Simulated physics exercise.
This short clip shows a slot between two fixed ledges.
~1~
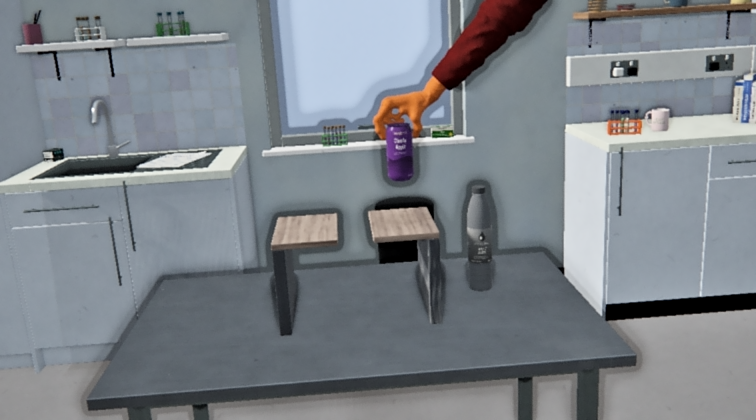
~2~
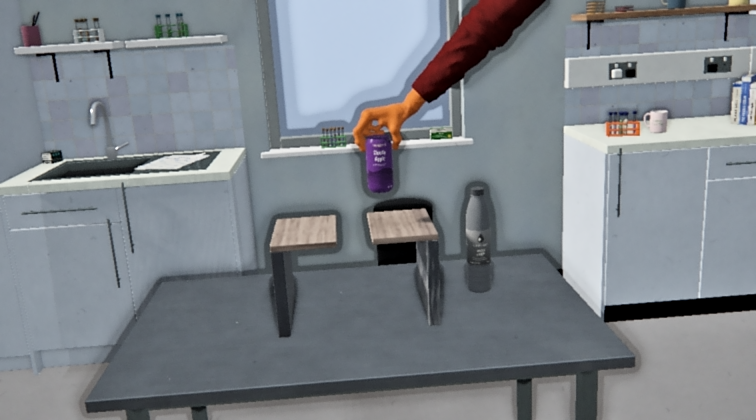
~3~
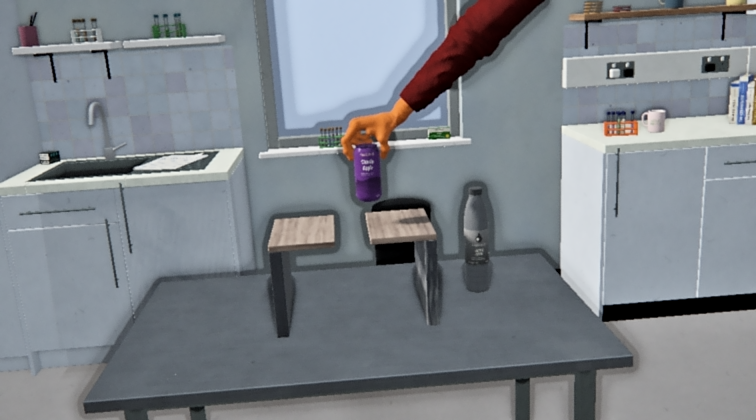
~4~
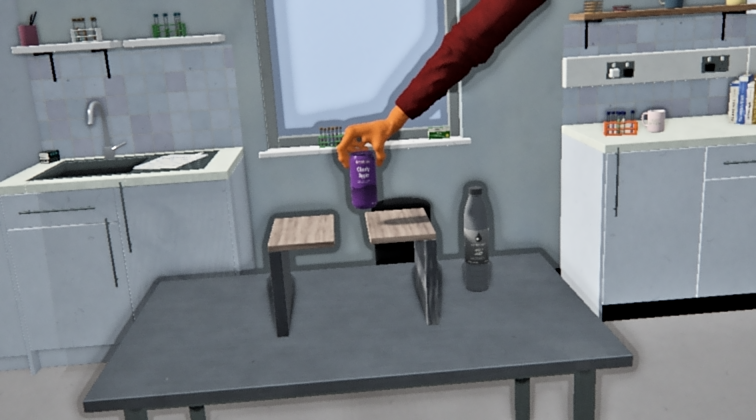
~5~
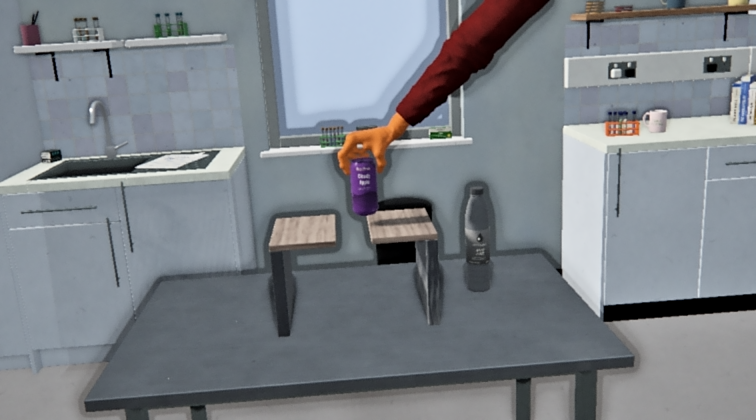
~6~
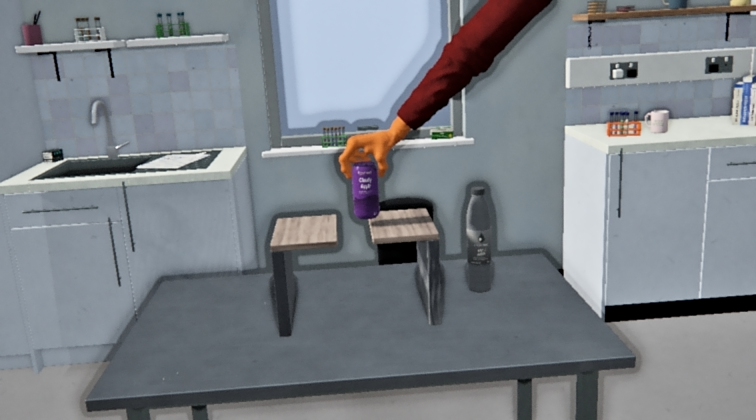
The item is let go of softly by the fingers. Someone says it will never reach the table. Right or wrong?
Right.
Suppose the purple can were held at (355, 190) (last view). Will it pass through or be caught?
In that case it slips past.
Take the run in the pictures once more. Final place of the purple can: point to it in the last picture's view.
Around (345, 216).
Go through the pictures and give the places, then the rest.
Being brought over the gap; purple can (400, 152); grey bottle (480, 238), in the first picture.
Being brought over the gap; purple can (380, 164); grey bottle (478, 239), in the second picture.
Being brought over the gap; purple can (368, 173); grey bottle (477, 239), in the third picture.
Being brought over the gap; purple can (364, 180); grey bottle (476, 239), in the fourth picture.
Being brought over the gap; purple can (364, 187); grey bottle (478, 239), in the fifth picture.
Held still over the gap; purple can (366, 191); grey bottle (479, 239), in the sixth picture.
Then, 0.30 s later than the last frame, purple can tilted by 12° near (361, 200).
Then, 0.50 s later than the last frame, purple can tilted by 68° near (344, 216).
When it is over, lying over on the stand or table, purple can; grey bottle as before. End places, in pixels of the last picture, purple can near (345, 216). The can is caught.
